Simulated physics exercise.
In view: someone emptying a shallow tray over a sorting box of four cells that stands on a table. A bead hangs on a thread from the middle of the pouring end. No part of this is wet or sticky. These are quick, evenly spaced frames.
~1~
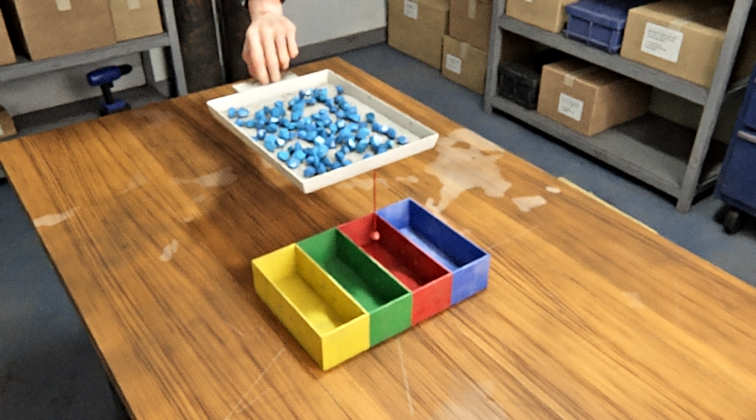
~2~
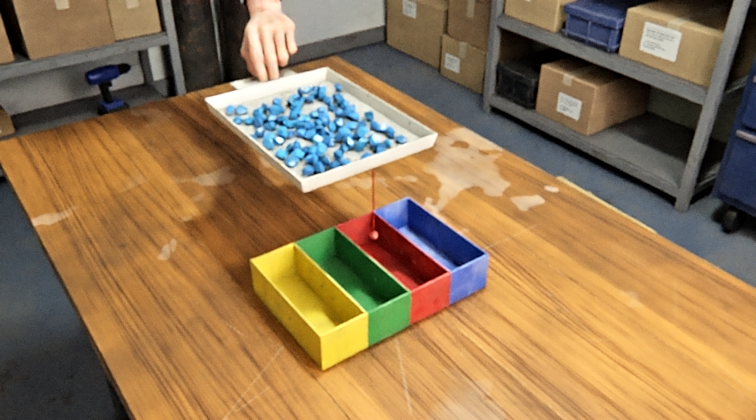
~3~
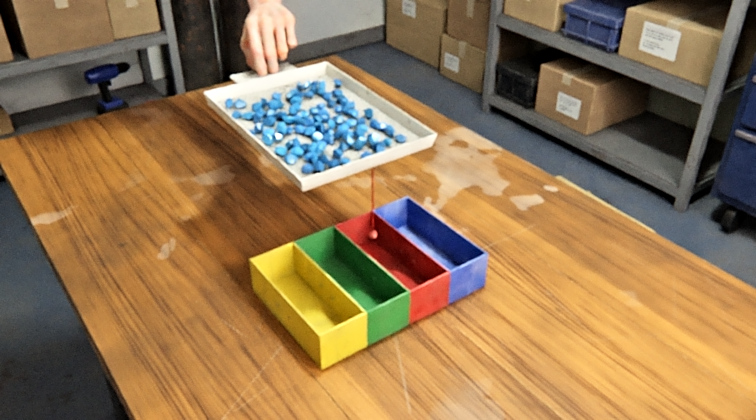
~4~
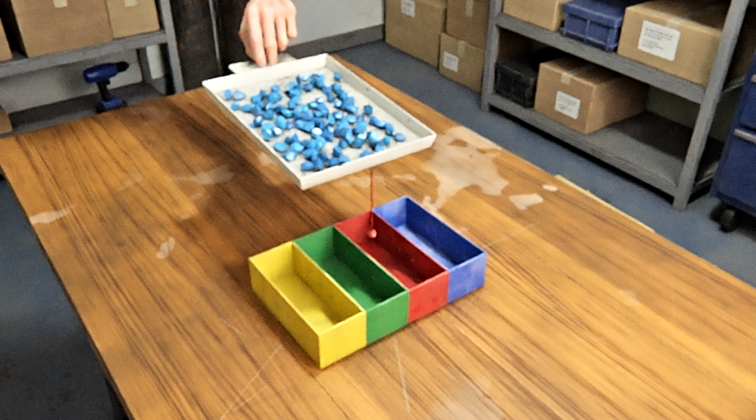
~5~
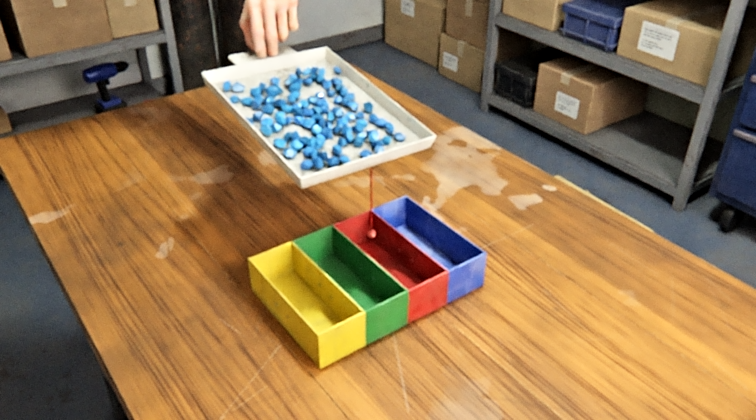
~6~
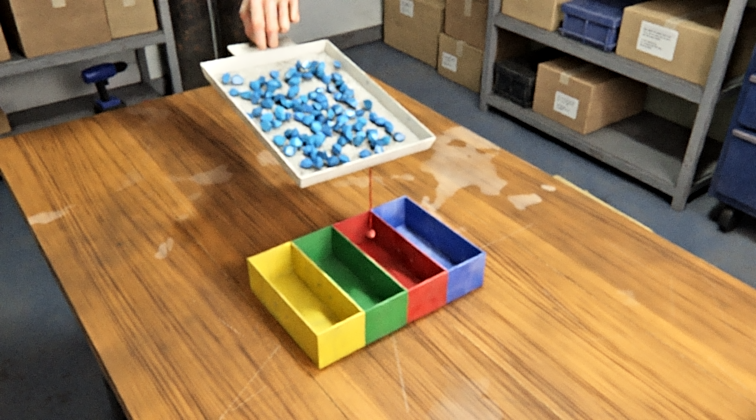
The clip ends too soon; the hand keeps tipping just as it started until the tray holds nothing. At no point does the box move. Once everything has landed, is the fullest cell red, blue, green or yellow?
It is the blue cell.
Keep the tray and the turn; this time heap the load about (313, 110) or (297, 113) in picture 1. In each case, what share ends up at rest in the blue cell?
In turn 50 and 50 in a hundred.
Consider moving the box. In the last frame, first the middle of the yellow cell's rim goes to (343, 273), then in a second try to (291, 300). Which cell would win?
The red cell; the blue cell.
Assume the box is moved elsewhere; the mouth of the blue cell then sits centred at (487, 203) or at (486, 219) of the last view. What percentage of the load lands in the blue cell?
First placement: Some 0 %; second placement: Some 0 %.
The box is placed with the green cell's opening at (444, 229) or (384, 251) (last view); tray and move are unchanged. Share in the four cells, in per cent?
First placement near 70 percent, second near 100 percent.
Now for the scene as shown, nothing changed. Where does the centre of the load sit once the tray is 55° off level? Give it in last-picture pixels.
The middle of the load sits near (373, 124).
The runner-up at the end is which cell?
The answer is the cell in red.
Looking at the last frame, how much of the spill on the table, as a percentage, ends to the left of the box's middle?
Close to 0 per cent.
Just after the last frame, tray tipped steeply; every one on the tray.
A moment on, tray tipped right over; roughly half on the tray; roughly a quarter in the blue cell; about a tenth in the green cell; about a tenth in the red cell; roughly a quarter falling or outside the box.
Further on, tray tipped past a quarter turn; roughly half in the blue cell; roughly a quarter in the red cell; about a tenth in the green cell; about a tenth falling or outside the box.
When it is over, tray tipped past a quarter turn; roughly half in the blue cell; roughly a quarter in the red cell; about a tenth in the green cell; not one in the yellow cell; about a tenth outside the box.
